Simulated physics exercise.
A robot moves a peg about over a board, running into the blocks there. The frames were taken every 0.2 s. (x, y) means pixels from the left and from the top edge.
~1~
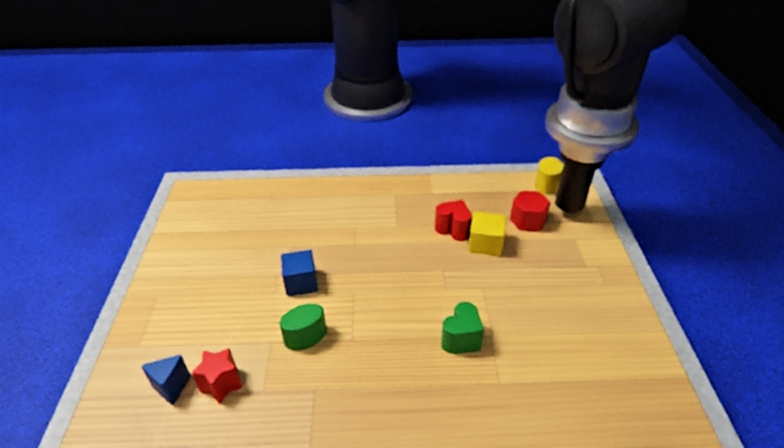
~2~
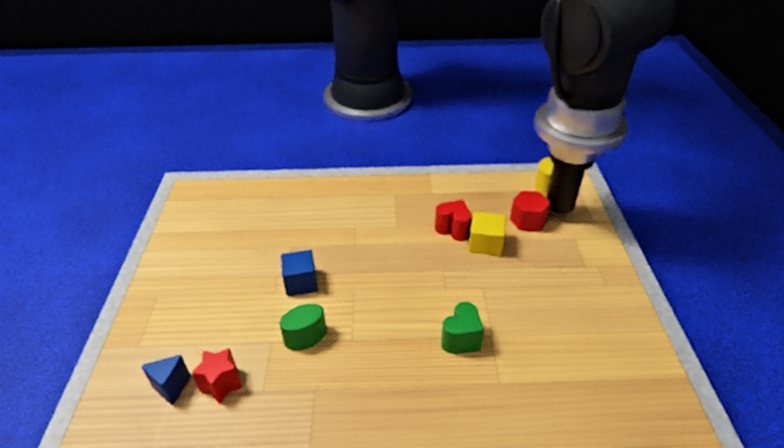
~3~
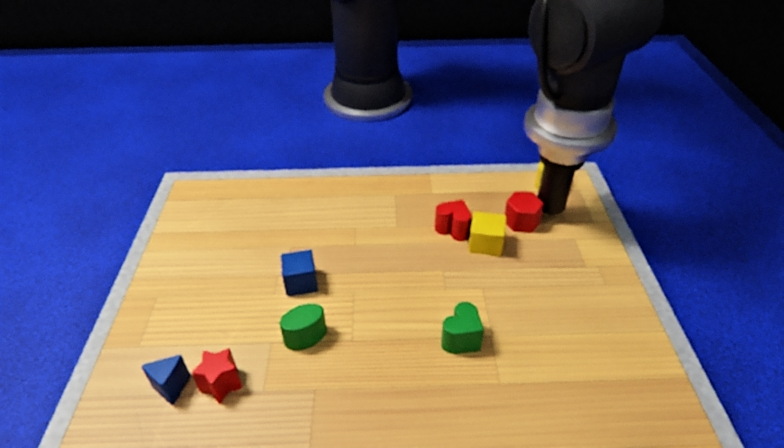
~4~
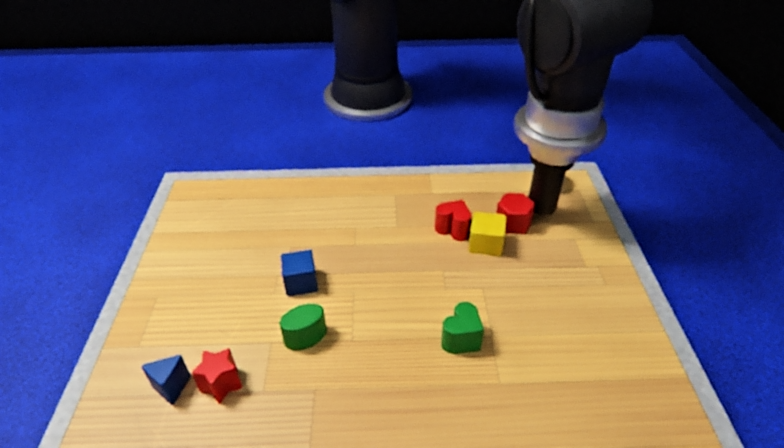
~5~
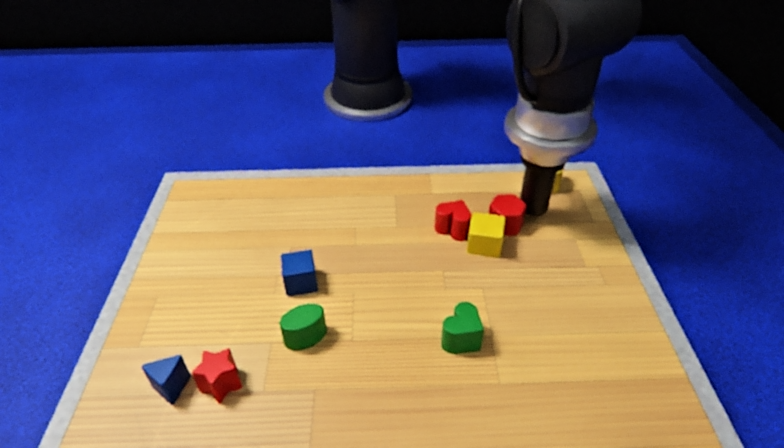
On a wooden board over blue cloth, a robot's dark peg moved left in front of a yellow block and nudged the red six-sided block a short way left, close behind the yellow square.
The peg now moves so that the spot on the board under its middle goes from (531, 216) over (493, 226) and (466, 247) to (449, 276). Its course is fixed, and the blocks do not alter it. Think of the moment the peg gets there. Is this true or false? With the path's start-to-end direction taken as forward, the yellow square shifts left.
It is true.
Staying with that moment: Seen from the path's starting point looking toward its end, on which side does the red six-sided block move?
It moves off to the right.
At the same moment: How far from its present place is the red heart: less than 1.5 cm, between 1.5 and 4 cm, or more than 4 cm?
My estimate: Beyond 4 cm.
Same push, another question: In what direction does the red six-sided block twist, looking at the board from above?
Short answer: Clockwise.
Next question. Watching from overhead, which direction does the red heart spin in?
From overhead, the rotation is clockwise.
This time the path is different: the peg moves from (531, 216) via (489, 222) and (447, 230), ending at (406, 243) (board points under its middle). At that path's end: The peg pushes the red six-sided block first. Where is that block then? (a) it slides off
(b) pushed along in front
b (pushed along in front)
What follows on the original path. One third of the way, peg at (494, 216); red heart at (435, 212); yellow square at (481, 233), turned 20° anticlockwise; red six-sided block at (465, 210), turned 20° clockwise.
Two thirds of the way, peg at (467, 237); red heart at (405, 214), turned 40° clockwise; yellow square at (473, 250), turned 30° anticlockwise; red six-sided block at (434, 223), turned 55° clockwise.
At the end, peg at (450, 267); red heart at (404, 214), turned 45° clockwise; yellow square at (468, 281), turned 50° anticlockwise; red six-sided block at (431, 225), turned 60° clockwise; yellow oval block unmoved.
